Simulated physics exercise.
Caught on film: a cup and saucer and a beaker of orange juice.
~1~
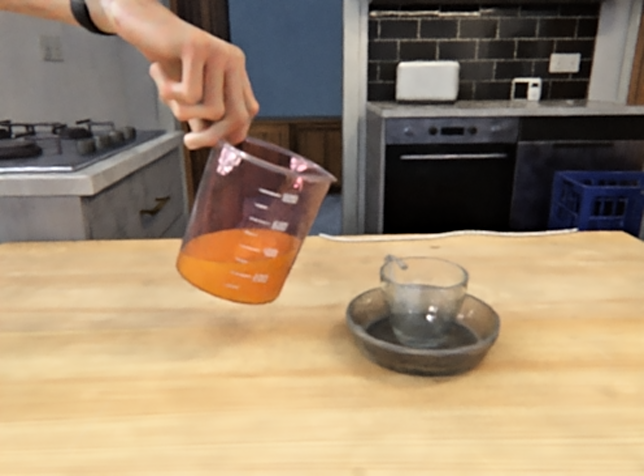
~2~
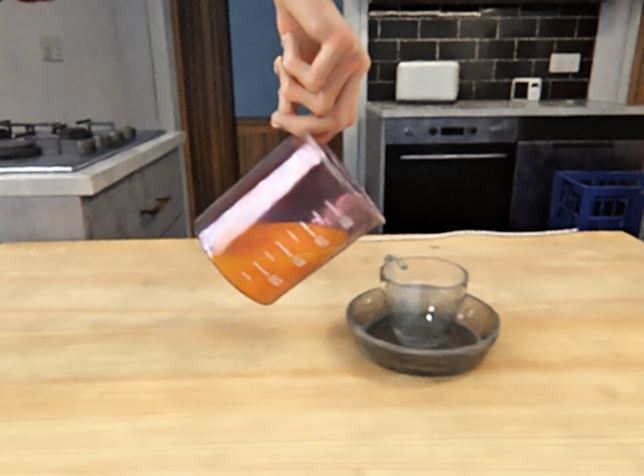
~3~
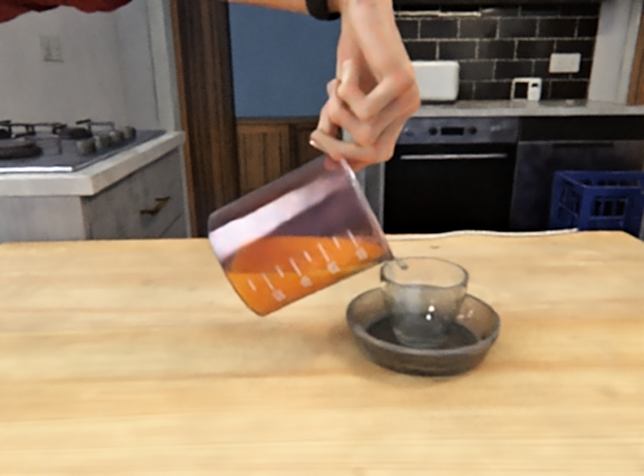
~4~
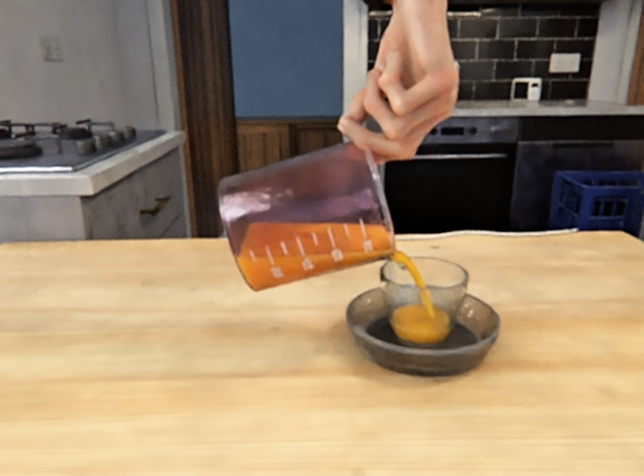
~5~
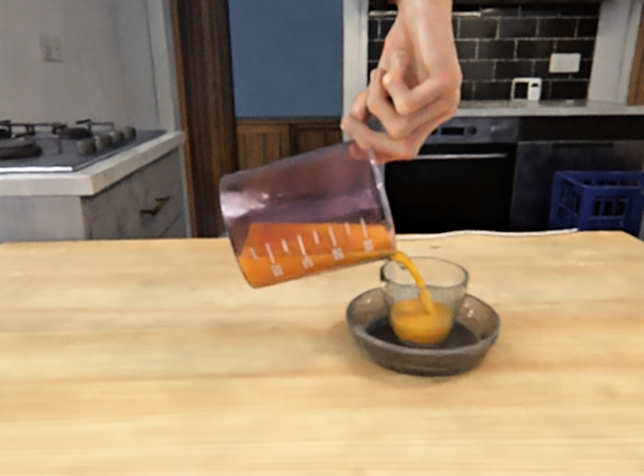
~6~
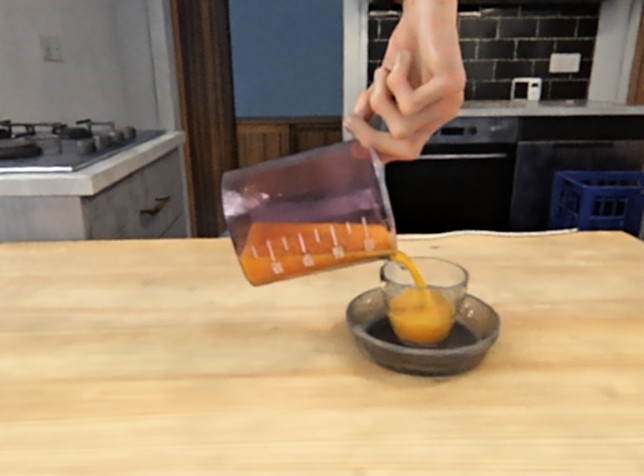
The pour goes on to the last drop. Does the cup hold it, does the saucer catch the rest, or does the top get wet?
It runs over into the saucer only.
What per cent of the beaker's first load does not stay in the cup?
Close to 20 %.
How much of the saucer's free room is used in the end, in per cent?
Roughly 20 per cent.
Next, the cup is about three quarters full; the saucer is dry.
After that, the cup is full to the brim; the saucer is wet, with room to spare.
Finally, the cup is full to the brim; the saucer is wet, with room to spare.
